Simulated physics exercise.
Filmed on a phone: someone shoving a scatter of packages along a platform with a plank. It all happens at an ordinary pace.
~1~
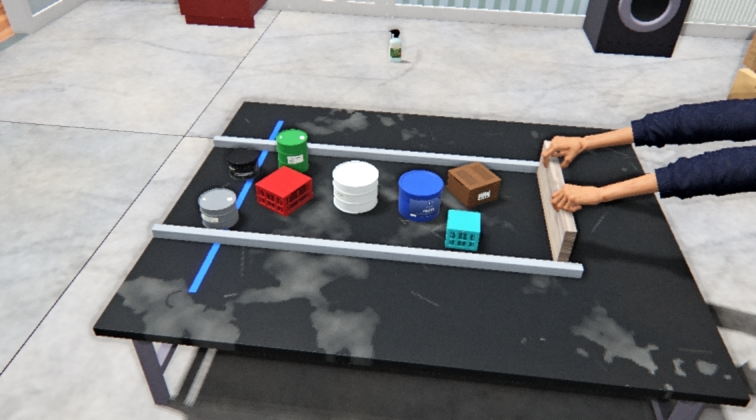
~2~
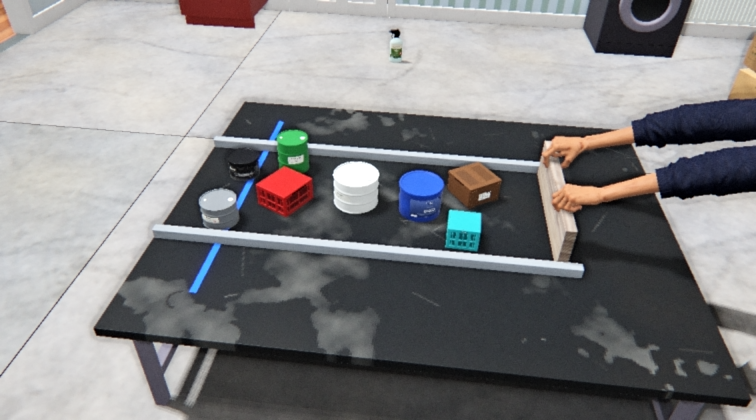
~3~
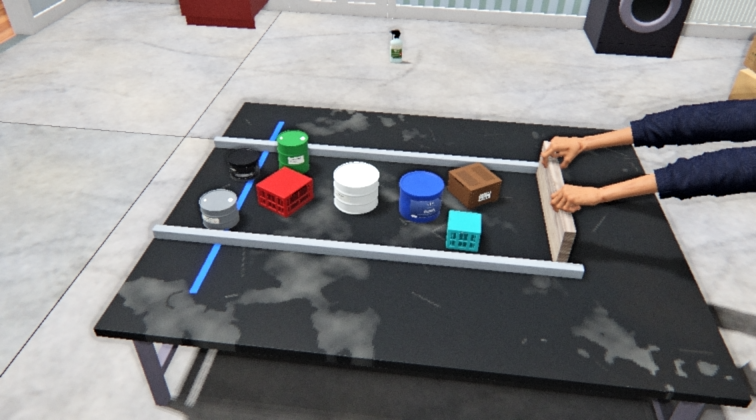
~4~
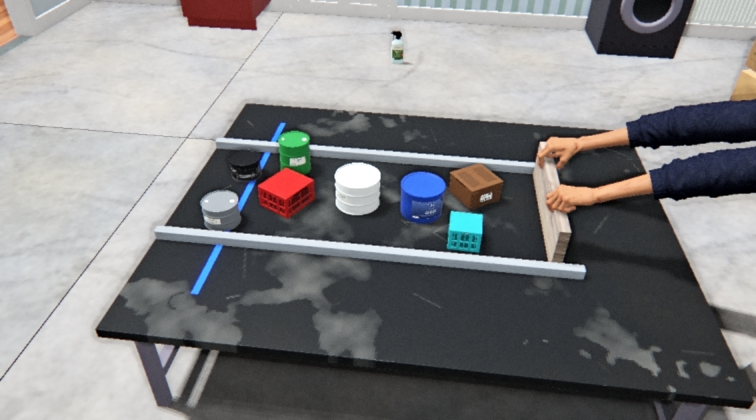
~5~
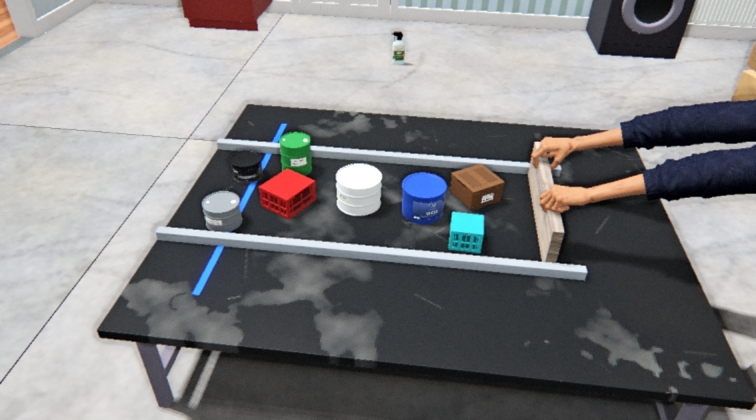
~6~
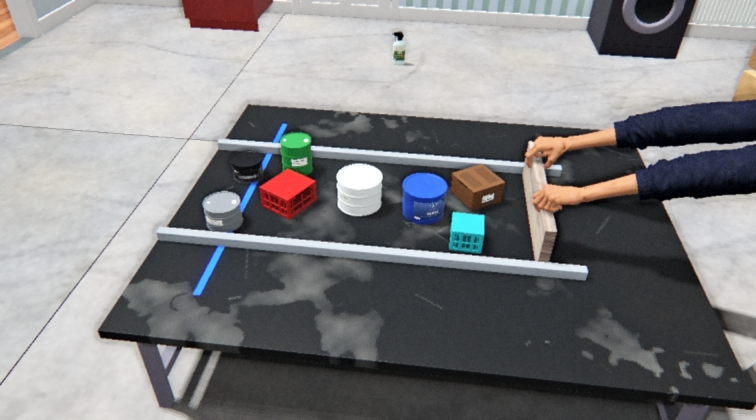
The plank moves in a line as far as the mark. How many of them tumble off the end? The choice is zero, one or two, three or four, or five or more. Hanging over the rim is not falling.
As it turns out, the number that fall off is one or two.
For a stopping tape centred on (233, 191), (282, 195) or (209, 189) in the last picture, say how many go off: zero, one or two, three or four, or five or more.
For each place: 5 or more; zero; five or more.
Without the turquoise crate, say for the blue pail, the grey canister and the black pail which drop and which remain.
The blue pail stays on, the grey canister holds on, the black pail drops off.
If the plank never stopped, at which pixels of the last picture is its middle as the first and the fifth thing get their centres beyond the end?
About (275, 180), then (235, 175).
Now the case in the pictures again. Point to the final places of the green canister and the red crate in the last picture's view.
First (218, 144), then (183, 194).
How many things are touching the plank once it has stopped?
It touches 3.
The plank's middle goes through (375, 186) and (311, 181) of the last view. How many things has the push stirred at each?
5 and 8.
Early on, none off yet; black pail at rest near (248, 167); grey canister at rest near (223, 212); green canister at rest near (297, 155).
A while later, none off yet; black pail at rest near (248, 167); grey canister moving near (221, 213); green canister at rest near (297, 155).
Finally, the number that fall off is one or two; lost, black pail.
